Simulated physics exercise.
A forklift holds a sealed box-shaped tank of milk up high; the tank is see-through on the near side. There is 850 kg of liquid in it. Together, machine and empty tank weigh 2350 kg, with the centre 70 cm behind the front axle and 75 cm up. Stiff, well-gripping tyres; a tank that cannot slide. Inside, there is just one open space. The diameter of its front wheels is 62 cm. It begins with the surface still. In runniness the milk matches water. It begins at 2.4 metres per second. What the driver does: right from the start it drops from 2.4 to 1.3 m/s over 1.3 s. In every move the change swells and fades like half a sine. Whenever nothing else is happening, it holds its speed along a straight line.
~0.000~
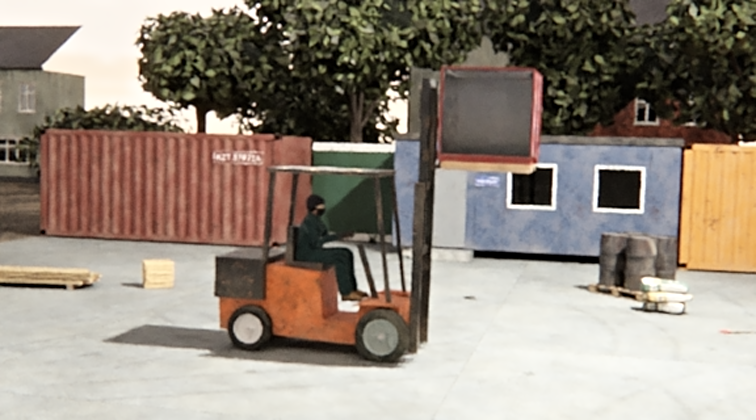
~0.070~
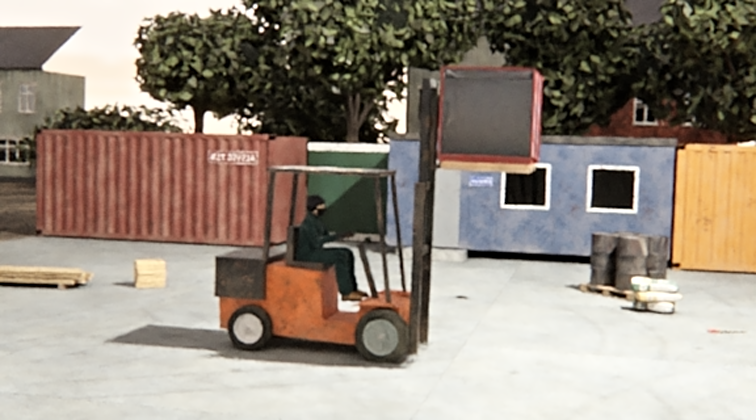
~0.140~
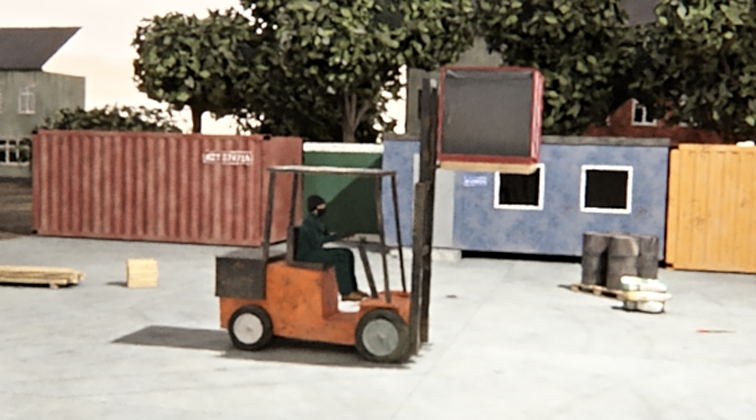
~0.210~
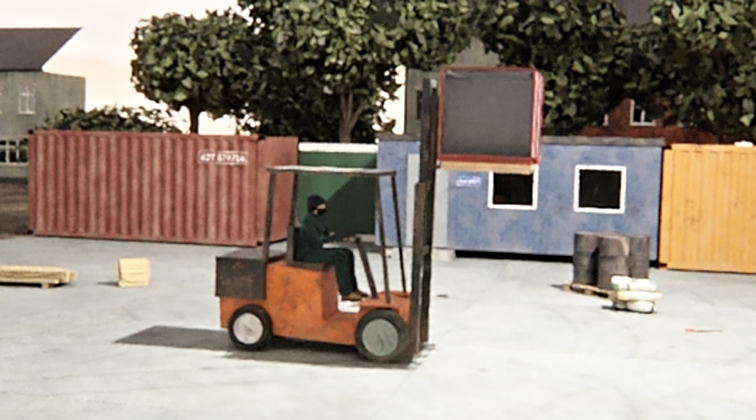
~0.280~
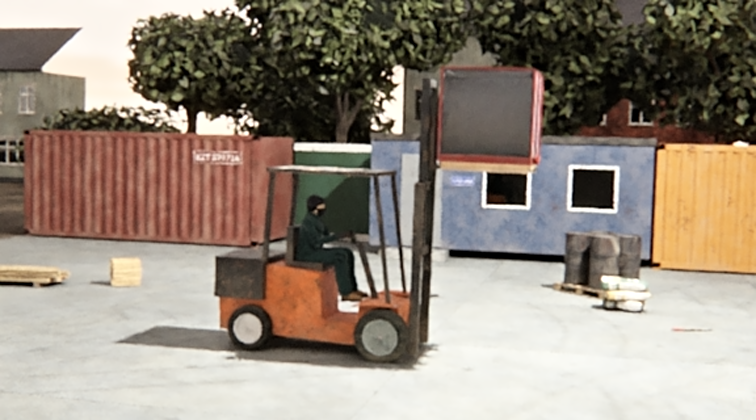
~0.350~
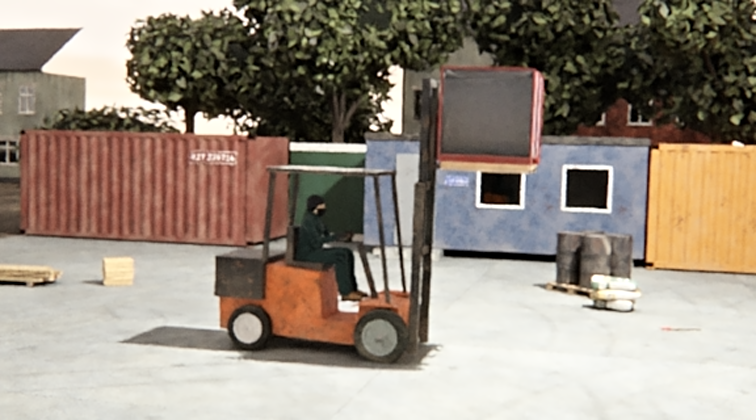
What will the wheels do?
Well, in the end it remains level and grounded.
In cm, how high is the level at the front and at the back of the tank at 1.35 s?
Front level 76 cm, back level 82 cm.
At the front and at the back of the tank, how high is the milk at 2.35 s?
At the front 80 cm, at the back 74 cm.
Then, 0.75 s in, the lean is 0°, wheels down; the liquid stands 86 cm on the front, 70 cm on the back.
Then, 1.35 s in, the lean is 0°, wheels down; the liquid stands 77 cm on the front, 81 cm on the back.
Then, 2.35 s in, the lean is 0°, wheels down; the liquid stands 81 cm on the front, 75 cm on the back.
Then, 4.28 s in, no wheel has left the ground; at worst the lighter axle bore 0 per cent of the weight.
